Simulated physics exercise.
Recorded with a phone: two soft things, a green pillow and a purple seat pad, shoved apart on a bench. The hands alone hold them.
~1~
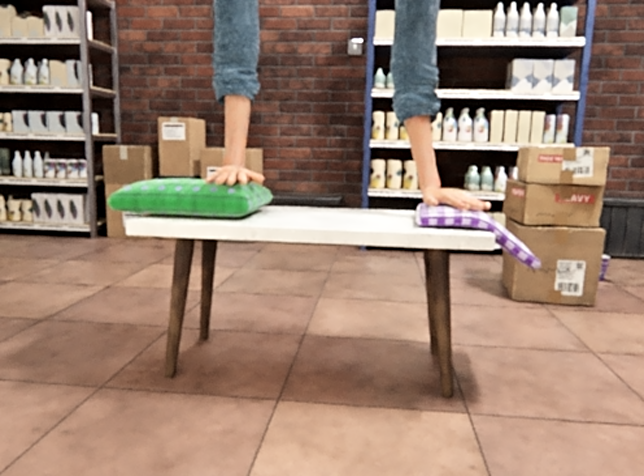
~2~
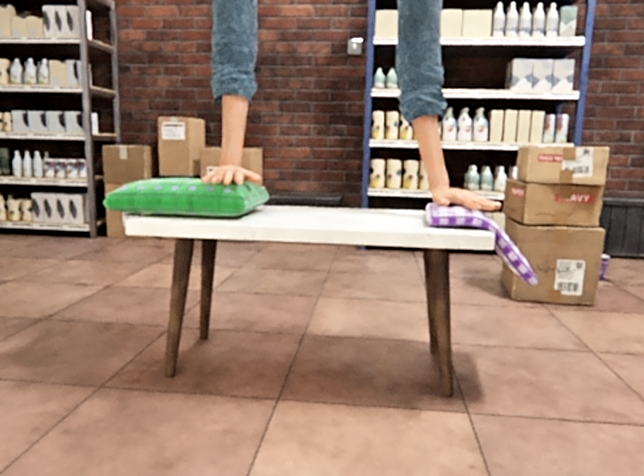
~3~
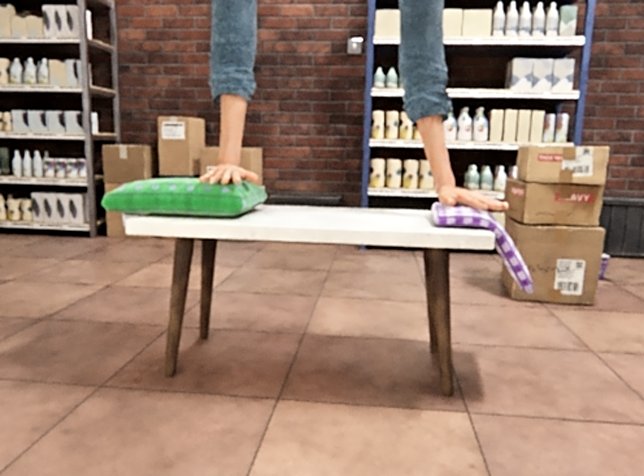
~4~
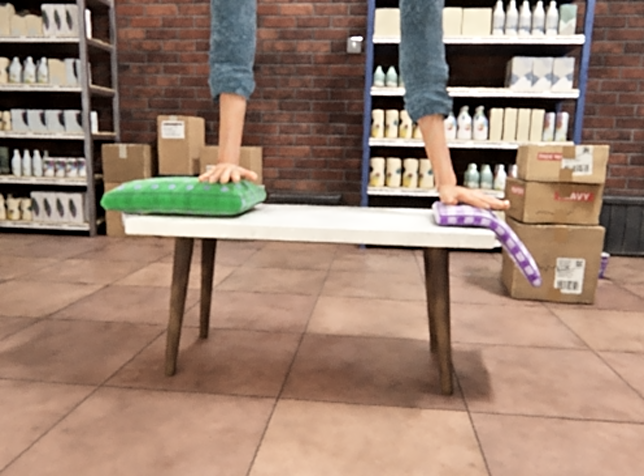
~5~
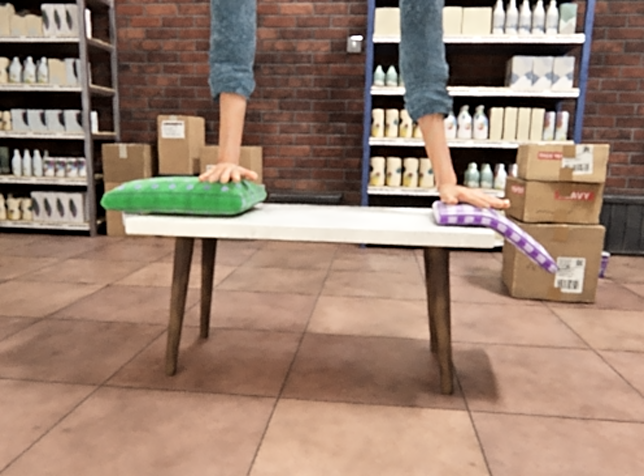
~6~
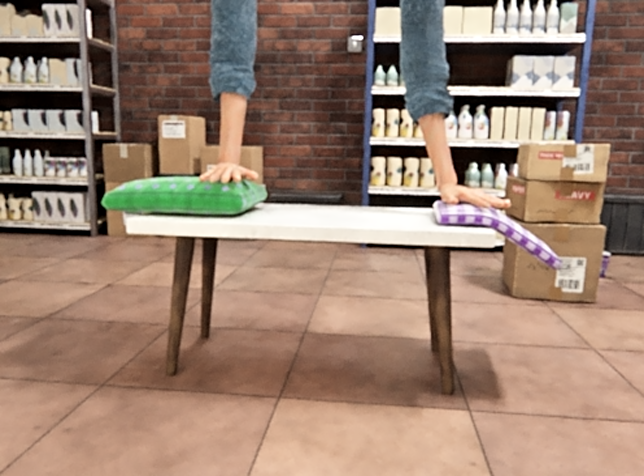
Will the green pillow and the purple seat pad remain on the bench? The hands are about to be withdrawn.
The green pillow remains, the purple seat pad comes off.
Then, 0.22 s on from there, pillow as it was left; seat pad falling near (497, 243).
Then, 0.42 s on from there, pillow as it was left; seat pad on the floor near (508, 337).
Then, 0.64 s on from there, pillow as it was left; seat pad on the floor near (532, 369).
In the end, pillow as it was left; seat pad on the floor near (533, 369). The green pillow stays up there and the purple seat pad tips over and falls.
